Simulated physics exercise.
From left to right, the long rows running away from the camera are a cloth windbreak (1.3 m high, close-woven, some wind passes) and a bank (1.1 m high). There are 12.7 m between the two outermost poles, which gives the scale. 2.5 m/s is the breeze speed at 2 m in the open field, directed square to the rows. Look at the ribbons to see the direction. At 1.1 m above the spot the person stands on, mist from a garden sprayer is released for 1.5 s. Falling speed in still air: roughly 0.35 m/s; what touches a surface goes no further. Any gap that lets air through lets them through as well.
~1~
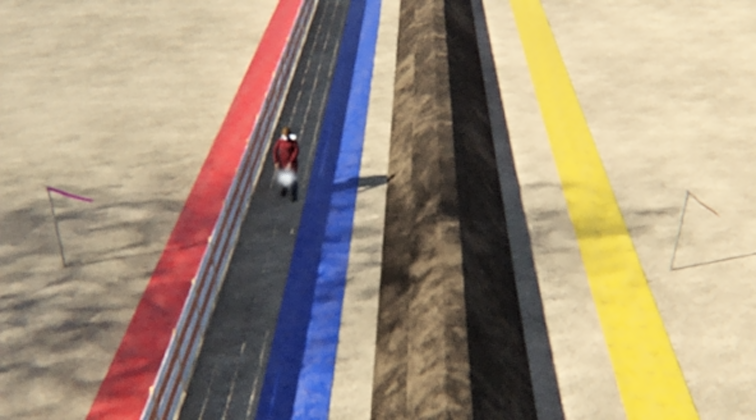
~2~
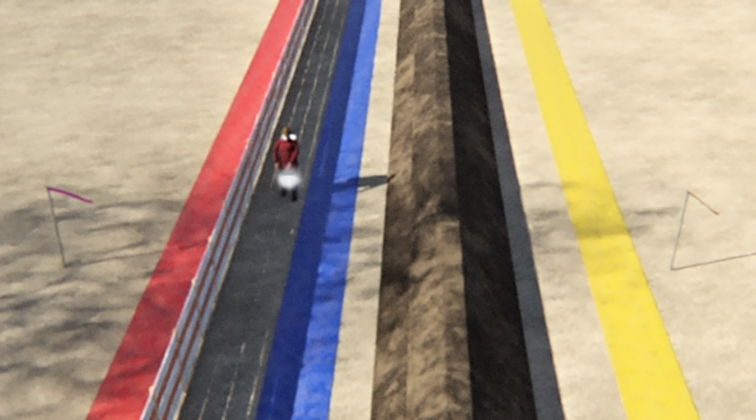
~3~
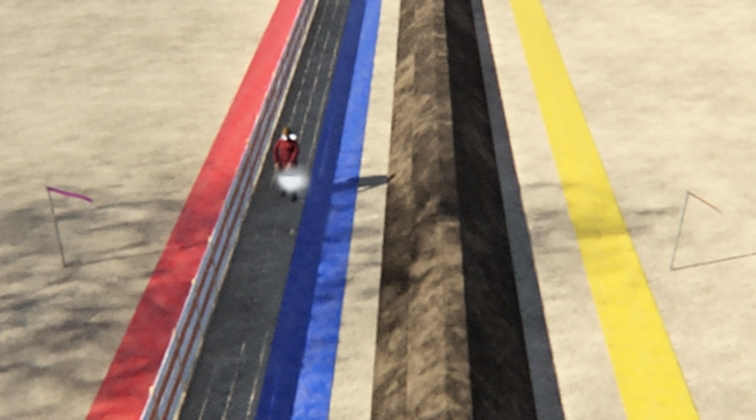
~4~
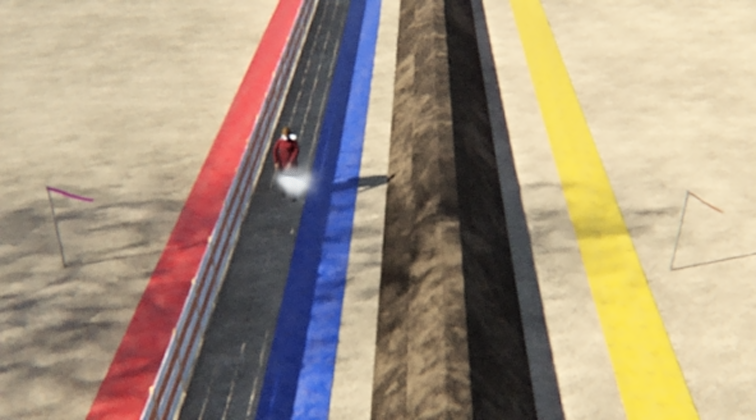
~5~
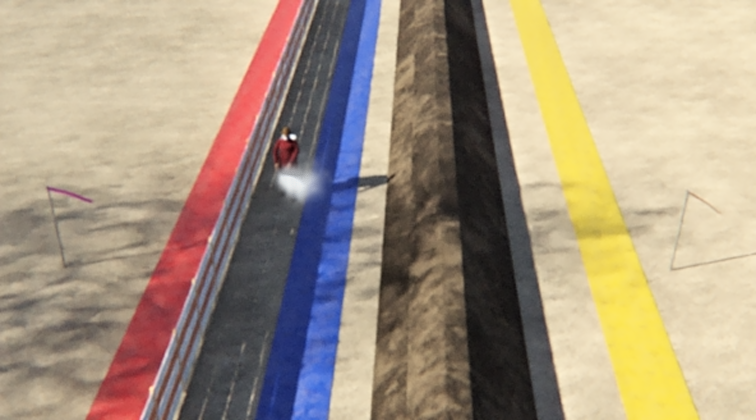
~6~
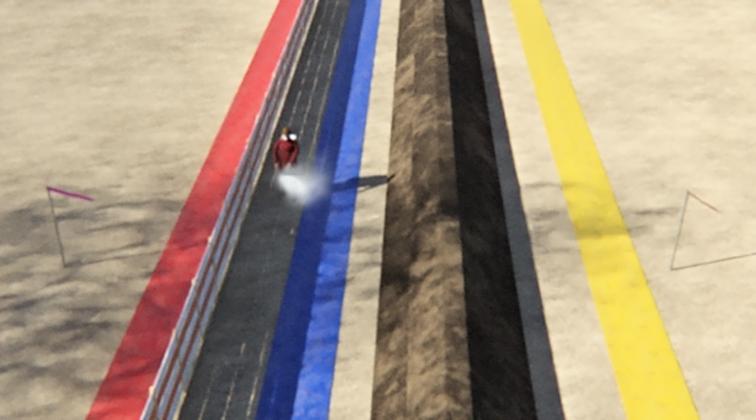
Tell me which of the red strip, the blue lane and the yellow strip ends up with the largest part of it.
That would be blue.
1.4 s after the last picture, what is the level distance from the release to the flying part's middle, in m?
Reading: Near 1.0 m.
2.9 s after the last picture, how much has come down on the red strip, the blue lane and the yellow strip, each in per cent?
About 0 per cent red, 25 per cent blue and 0 per cent yellow.
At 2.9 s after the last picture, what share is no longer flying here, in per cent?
Close to 25 percent of it.
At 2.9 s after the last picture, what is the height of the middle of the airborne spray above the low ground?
The middle sits around 0.6 m above the low ground.
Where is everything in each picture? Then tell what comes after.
The left ribbon ends at (93, 201), leaning 70 degrees to the right, the spray in the air spans x = 280 to 290 around y = 175 and it comes from (286, 174), in the first picture.
The right ribbon ends at (719, 215), leaning 55 degrees to the right, the spray in the air spans x = 280 to 295 around y = 175, the red one passes (191, 252), the yellow one passes (612, 266) and the blue one passes (321, 256), in the second picture.
The left ribbon ends at (93, 201), leaning 70 degrees to the right, the spray in the air spans x = 280 to 300 around y = 180 and the top of the bank crosses (448, 181), in the third picture.
The right ribbon ends at (723, 212), leaning 60 degrees to the right, the spray in the air spans x = 285 to 310 around y = 180, the red one passes (215, 194), the yellow one passes (592, 206) and the blue one passes (331, 198), in the fourth picture.
The left ribbon ends at (93, 202), leaning 70 degrees to the right and the spray in the air spans x = 285 to 315 around y = 180, in the fifth picture.
The right ribbon ends at (721, 214), leaning 55 degrees to the right, the spray in the air spans x = 285 to 320 around y = 180 and the top of the cloth windbreak crosses (238, 167), in the sixth picture.
Then, 1.4 s after the last picture, 3 % is no longer flying here, and 0 % lies on the red strip, 0 % on the yellow strip and 3 % on the blue lane; the middle of what still flies is 0.8 m above the low ground, near (321, 190).
Then, 2.9 s after the last picture, 27 % is no longer flying here, and 0 % lies on the red strip, 0 % on the yellow strip and 24 % on the blue lane; the middle of what still flies is 0.6 m above the low ground, near (349, 196).
Then, 6.9 s after the last picture, 84 % is no longer flying here, and 0 % lies on the red strip, 1 % on the yellow strip and 46 % on the blue lane; the middle of what still flies is 0.7 m above the low ground, near (509, 200).
Then, 18.9 s after the last picture, 99 % is no longer flying here, and 0 % lies on the red strip, 2 % on the yellow strip and 46 % on the blue lane.
Then, 43.9 s after the last picture, 100 % is no longer flying here, and 0 % lies on the red strip, 2 % on the yellow strip and 46 % on the blue lane.
